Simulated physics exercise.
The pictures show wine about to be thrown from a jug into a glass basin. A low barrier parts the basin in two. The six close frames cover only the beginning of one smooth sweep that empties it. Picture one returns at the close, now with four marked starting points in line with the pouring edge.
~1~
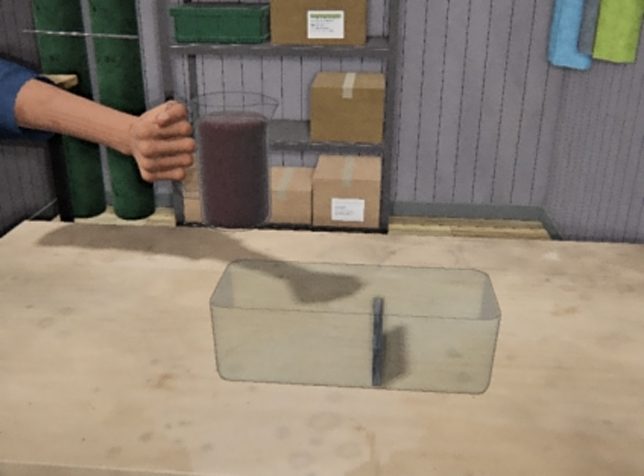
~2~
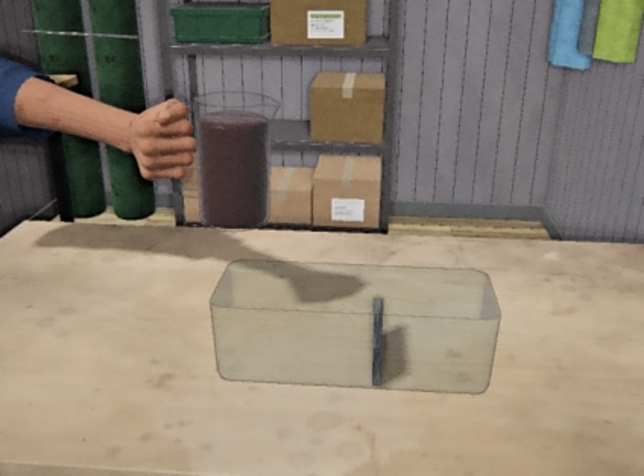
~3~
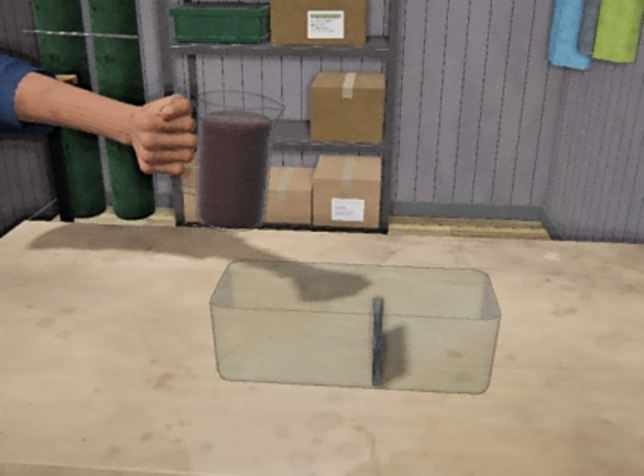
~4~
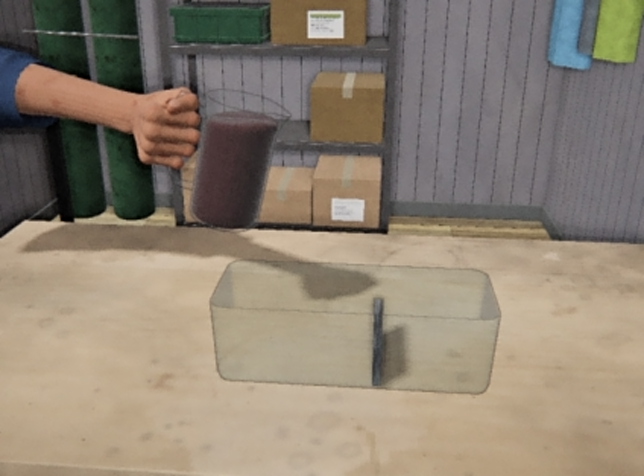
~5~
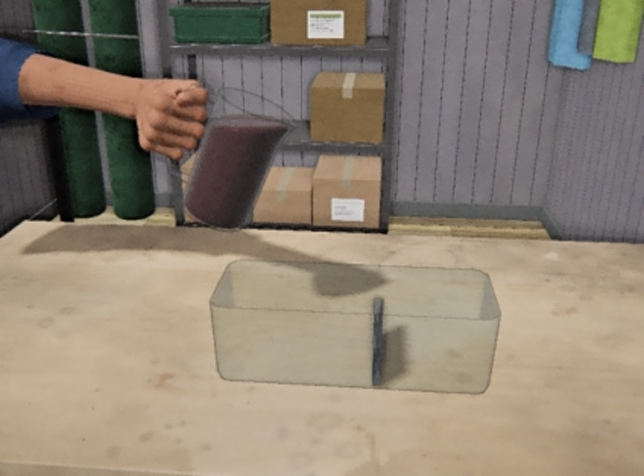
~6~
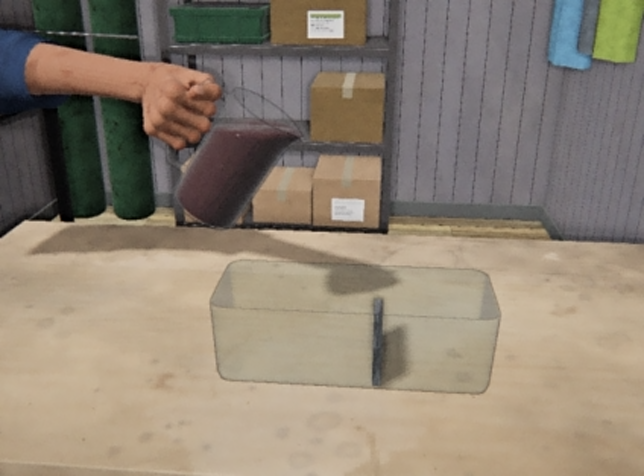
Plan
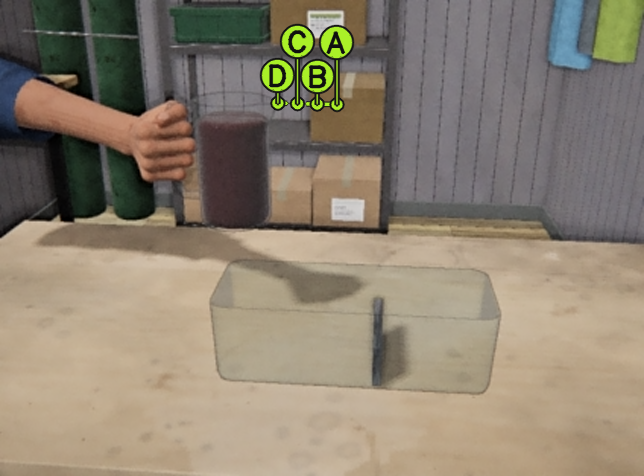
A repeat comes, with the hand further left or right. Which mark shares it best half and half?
C works best here.
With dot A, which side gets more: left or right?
The right side.
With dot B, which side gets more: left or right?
More ends on the right.
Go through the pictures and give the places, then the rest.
Upright, lip at (277, 103); basin from (218, 375) to (489, 390); top of the wall at (378, 322); nothing has left yet.
Upright, lip at (279, 104); nothing has left yet.
Tipped about 6°, lip at (283, 108); nothing has left yet.
Tipped about 13°, lip at (290, 115); nothing has left yet.
Tipped about 22°, lip at (297, 125); nothing has left yet.
Tipped about 33°, lip at (303, 138); nothing has left yet.
On the marked copy, A at (336, 104); B at (317, 104); C at (297, 103); D at (277, 103).
If A is chosen, about 1 % ends left of the wall and 97 % right of it.
If B is chosen, about 4 % ends left of the wall and 94 % right of it.
If C is chosen, about 46 % ends left of the wall and 53 % right of it.
If D is chosen, about 90 % ends left of the wall and 3 % right of it; 7 % is lost outside.
